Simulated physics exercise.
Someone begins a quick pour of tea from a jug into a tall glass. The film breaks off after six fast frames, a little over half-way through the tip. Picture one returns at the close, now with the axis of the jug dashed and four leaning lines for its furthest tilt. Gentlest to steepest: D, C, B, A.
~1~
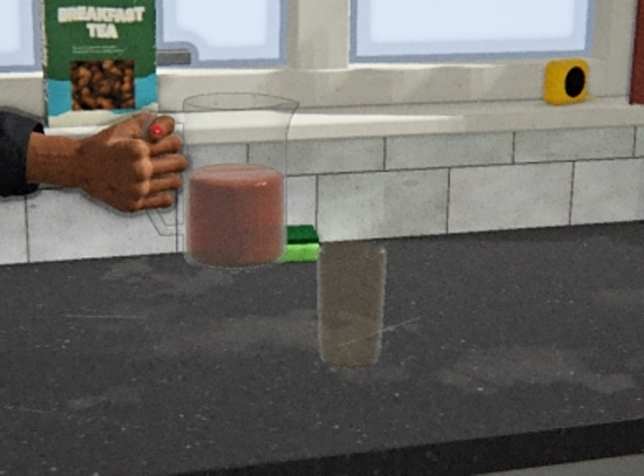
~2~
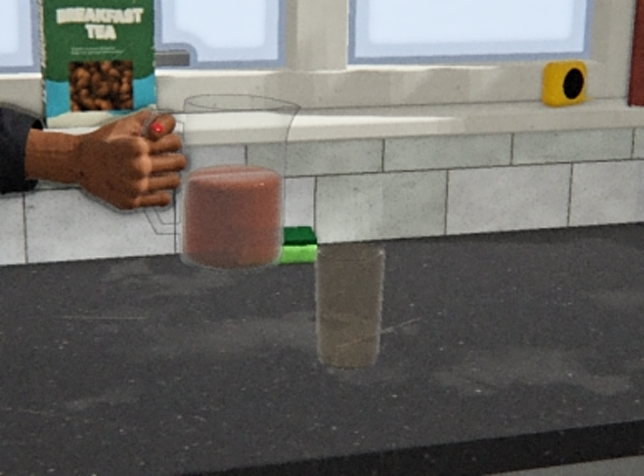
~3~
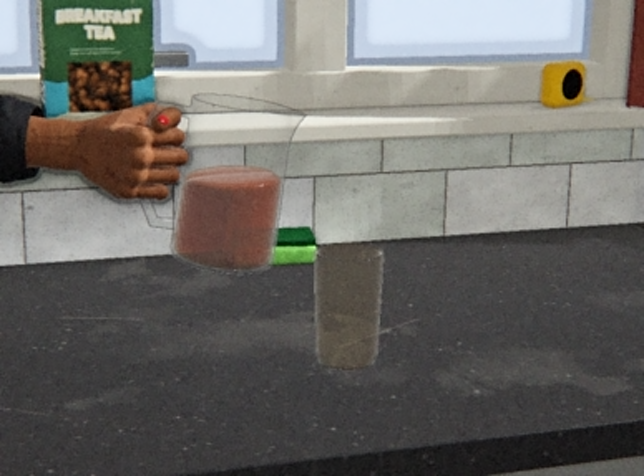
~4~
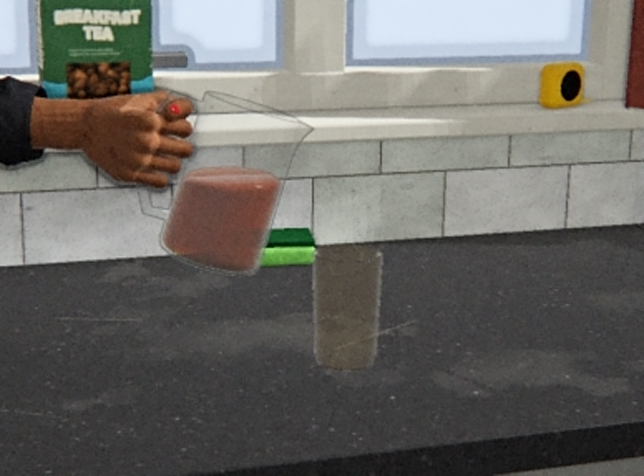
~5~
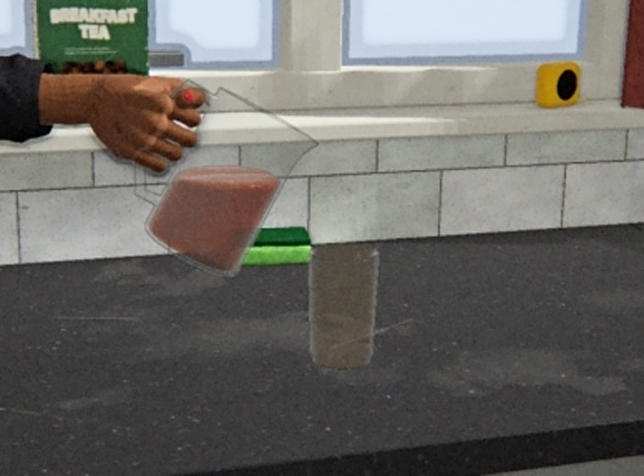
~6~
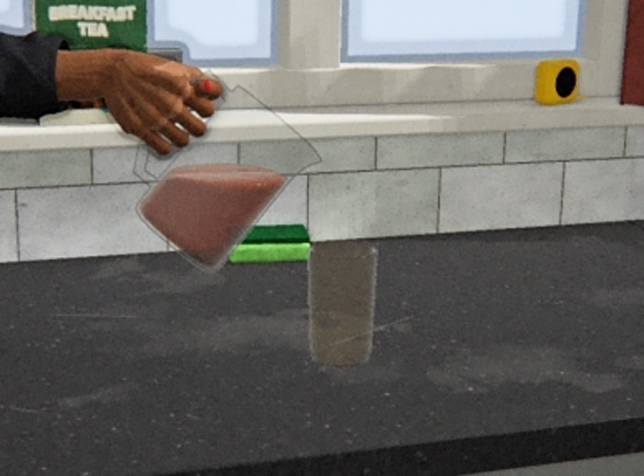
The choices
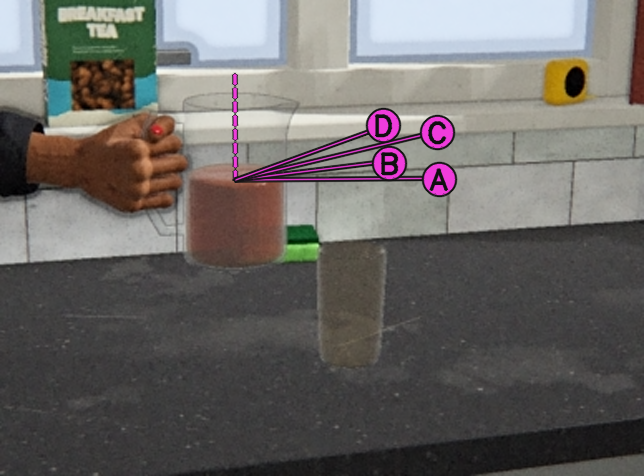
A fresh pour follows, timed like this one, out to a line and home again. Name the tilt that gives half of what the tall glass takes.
D is best.
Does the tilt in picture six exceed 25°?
Yes, it does.
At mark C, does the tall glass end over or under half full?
Over half.
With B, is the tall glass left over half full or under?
Over.
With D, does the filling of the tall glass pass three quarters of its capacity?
No, less.
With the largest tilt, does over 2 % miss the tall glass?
Yes, it does.
On the marked copy, A at (422, 178); B at (372, 163); C at (420, 135); D at (367, 132).
For mark A, the tall glass is filled to the brim; 21 % of the tea is spilt.
For mark B, the tall glass ends with about 95 % of what it can hold; 9 % of the tea is spilt.
For mark C, the tall glass ends with about 82 % of what it can hold.
For mark D, the tall glass ends with about 55 % of what it can hold.
